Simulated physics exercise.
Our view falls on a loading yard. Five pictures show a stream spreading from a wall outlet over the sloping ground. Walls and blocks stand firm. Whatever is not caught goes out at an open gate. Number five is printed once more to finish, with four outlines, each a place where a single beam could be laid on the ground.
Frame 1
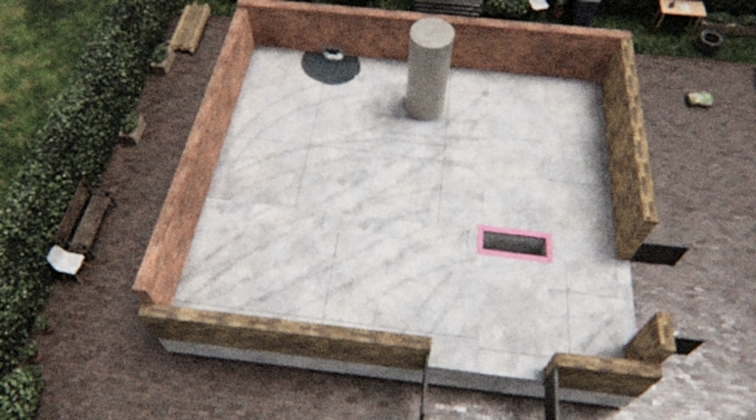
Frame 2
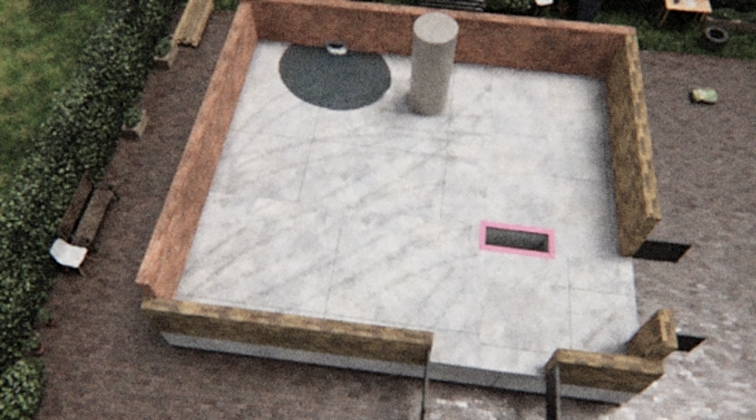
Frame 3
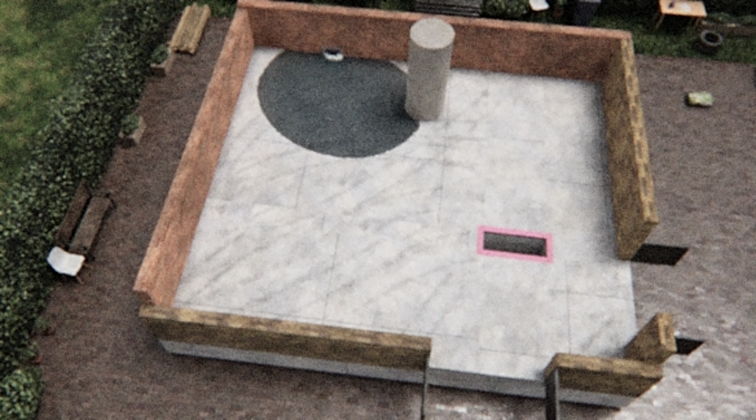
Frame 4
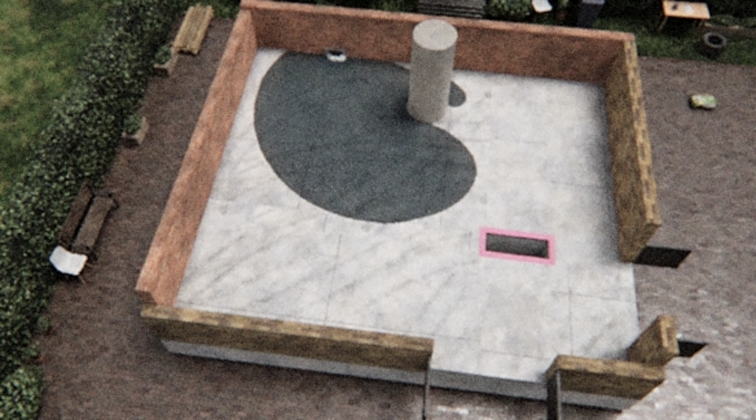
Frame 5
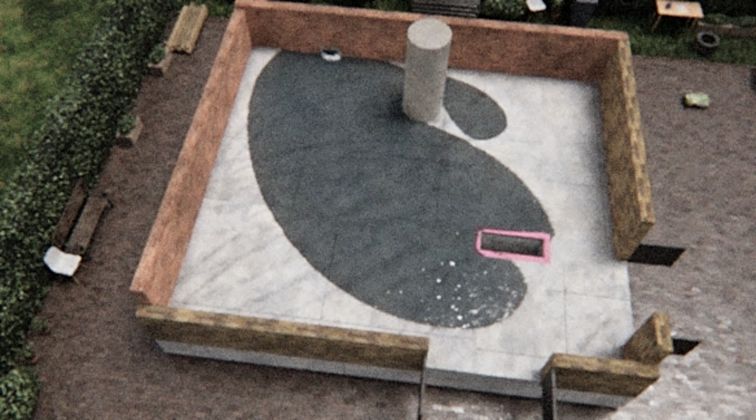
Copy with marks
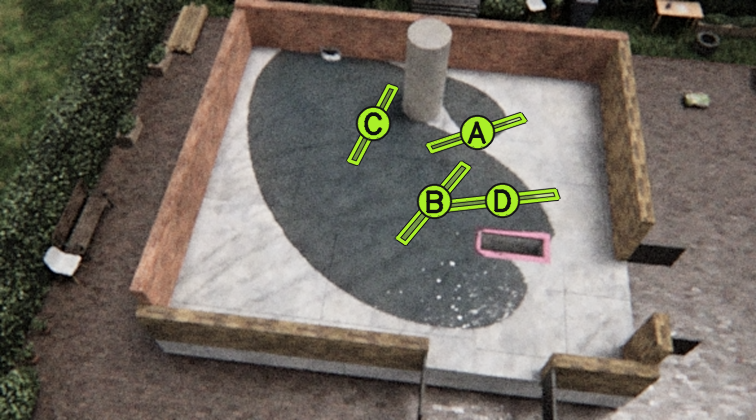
A dark wet patch spreads from the outfall across the pale yard, reaching the pink drain.
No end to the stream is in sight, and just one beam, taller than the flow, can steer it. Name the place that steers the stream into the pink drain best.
A is best.
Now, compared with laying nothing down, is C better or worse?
Position C is worse.
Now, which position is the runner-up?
Here it is position D.
On the marked copy, A from (429, 148) to (522, 117); B from (401, 240) to (465, 165); C from (353, 162) to (392, 87); D from (447, 205) to (556, 194).
For position A, about 24 % of the stream goes into the pink drain, about 76 % out by the gates.
For position B, about 2 % of the stream goes into the pink drain, about 98 % out by the gates.
For position C, about 2 % of the stream goes into the pink drain, about 98 % out by the gates.
For position D, about 7 % of the stream goes into the pink drain, about 93 % out by the gates.
